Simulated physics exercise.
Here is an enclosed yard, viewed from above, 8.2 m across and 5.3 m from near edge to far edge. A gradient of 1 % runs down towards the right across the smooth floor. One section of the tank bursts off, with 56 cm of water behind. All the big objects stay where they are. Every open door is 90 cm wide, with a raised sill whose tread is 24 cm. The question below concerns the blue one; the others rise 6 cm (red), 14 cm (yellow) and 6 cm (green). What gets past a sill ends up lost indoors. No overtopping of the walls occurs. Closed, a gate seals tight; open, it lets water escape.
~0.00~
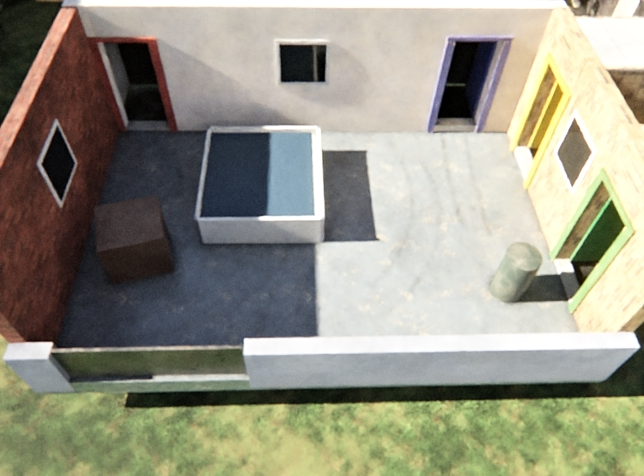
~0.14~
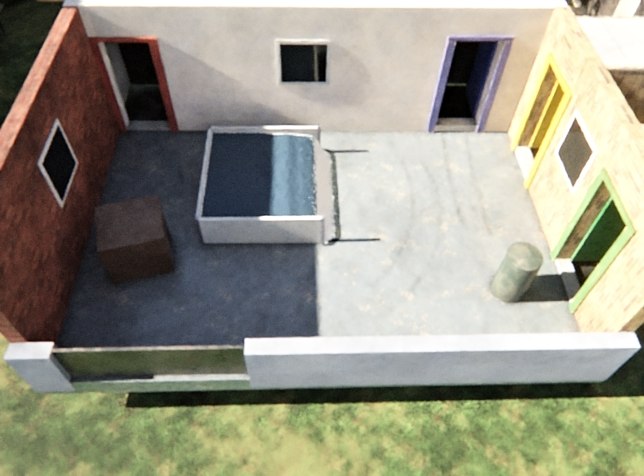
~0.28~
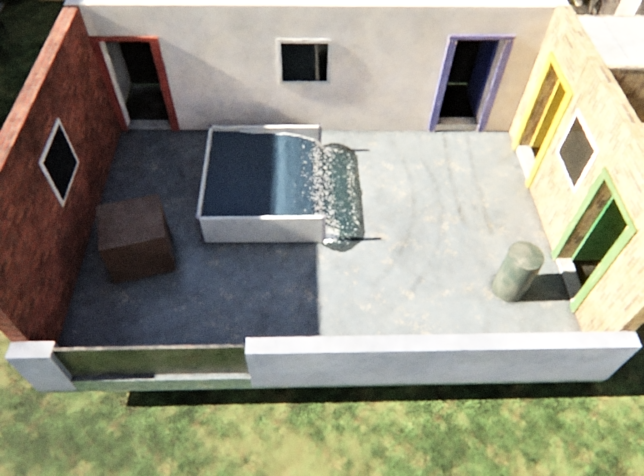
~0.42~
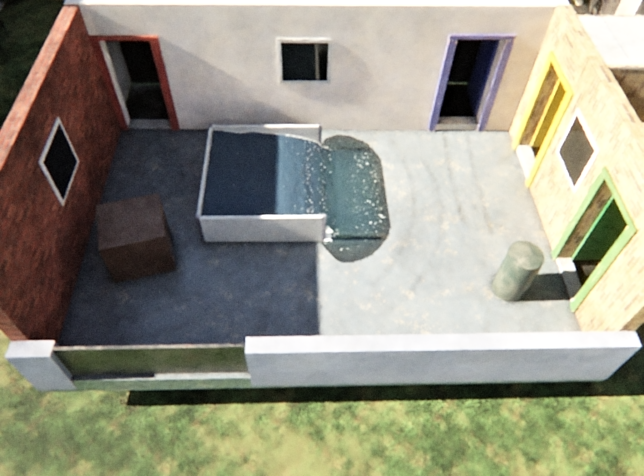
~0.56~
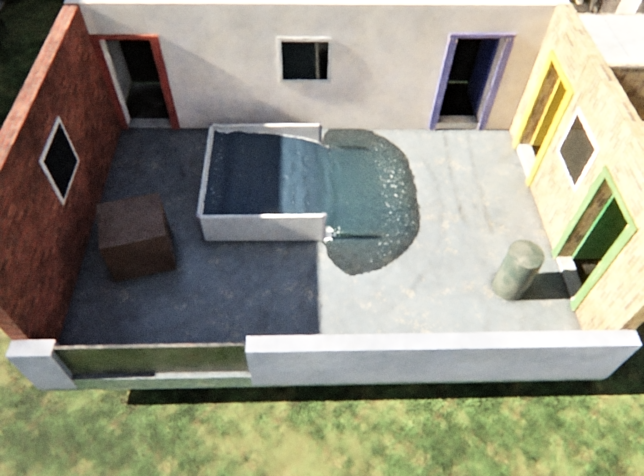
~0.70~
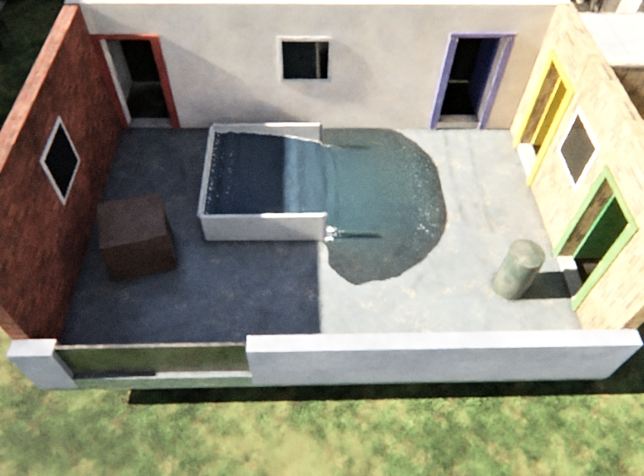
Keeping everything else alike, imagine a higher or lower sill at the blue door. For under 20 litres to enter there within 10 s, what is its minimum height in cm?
Its minimum height would be about 15 cm.
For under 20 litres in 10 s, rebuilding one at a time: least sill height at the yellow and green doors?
Roughly 26 cm at yellow and 16 cm at green.
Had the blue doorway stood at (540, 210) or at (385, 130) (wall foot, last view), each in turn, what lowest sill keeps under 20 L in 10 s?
About 23 cm, then about 8.5 cm.
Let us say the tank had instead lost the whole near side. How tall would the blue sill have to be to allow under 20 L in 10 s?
Some 9.0 centimetres.
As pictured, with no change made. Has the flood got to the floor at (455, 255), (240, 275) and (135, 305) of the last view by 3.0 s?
1: Awash; 2: Unwetted; 3: Unwetted.
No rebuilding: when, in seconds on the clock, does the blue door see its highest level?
That happens close to 4.0 s on the clock.
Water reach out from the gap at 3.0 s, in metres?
The front is some 5.4 m out.
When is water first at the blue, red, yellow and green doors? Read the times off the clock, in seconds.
Arrival: Blue 1.2 s, red not in the 10 s, yellow 1.3 s, green 1.8 s.
After 1.4 s water covers 40 % of the floor, deepest (24 cm) near (326, 215); 6 cm at the blue door, 0 litres in over its 17 cm sill.
After 3.0 s water covers 50 % of the floor, deepest (33 cm) near (501, 136); 16 cm at the blue door, 0 litres in over its 17 cm sill.
After 10.0 s water covers 85 % of the floor, deepest (11 cm) near (63, 331); 7 cm at the blue door, 12 litres in over its 17 cm sill.
At the blue door as built, the water arrived by 1.3 s and peaked near 20 cm at 4.0 s.
With a sill of 14 cm, 26 litres would have come in within the 10 s; with 19 cm, 7 litres. So under 20 litres takes about 15 cm.
